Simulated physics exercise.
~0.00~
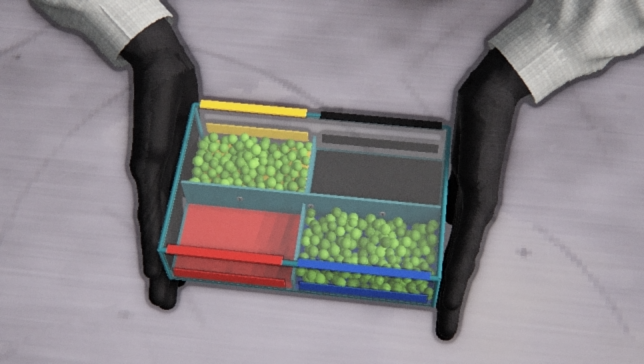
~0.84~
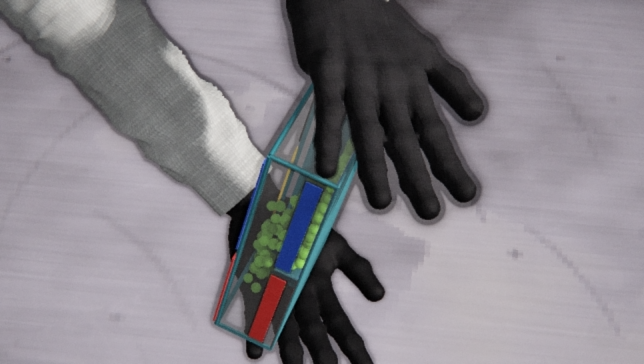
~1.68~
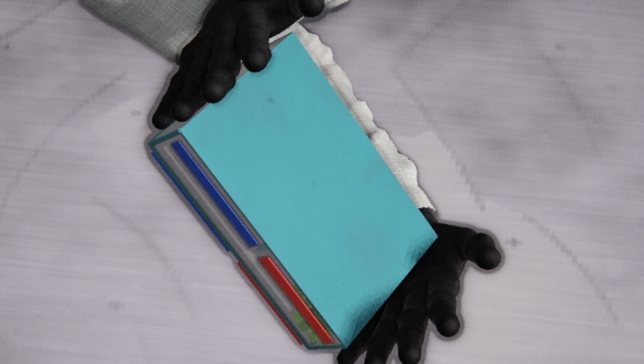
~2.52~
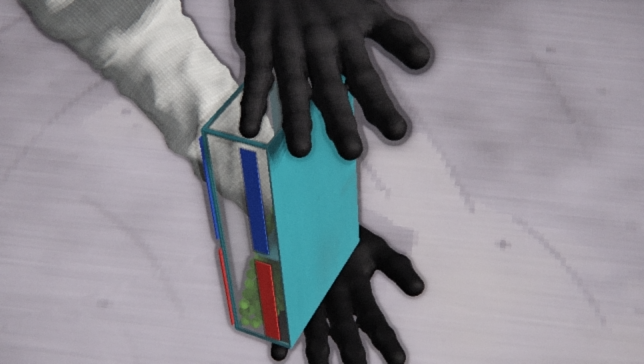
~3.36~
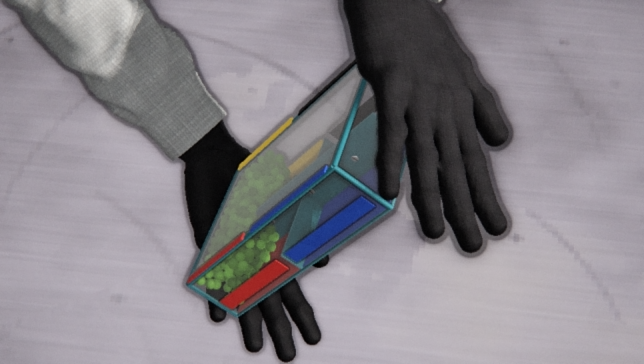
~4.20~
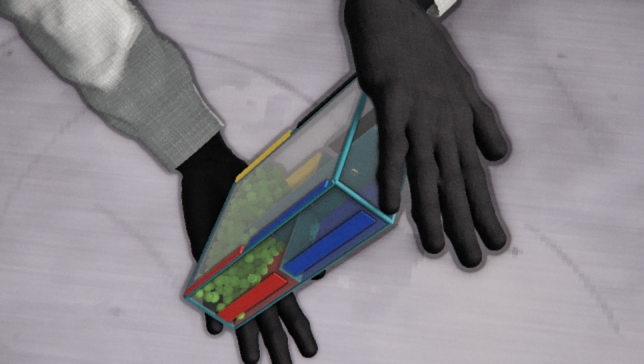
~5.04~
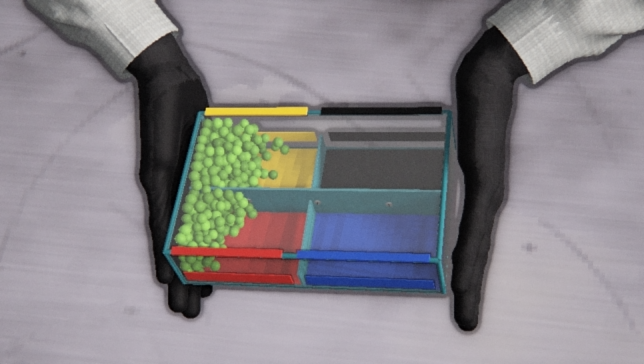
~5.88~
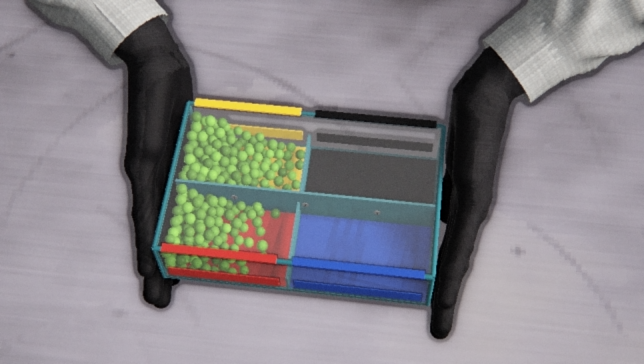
On a pale, faintly scratched tabletop seen from above, two black-gloved hands in light grey sleeves hold a clear-lidded box with four compartments. Yellow is at upper left, black at upper right, red at lower left and blue at lower right, with green peas piled in the yellow and blue sections. The hands turn the box far over until its turquoise underside shows, then turn it partway back, and the peas gather toward the red and yellow end. Finally they bring it level, leaving peas in yellow and red, with blue and black empty.
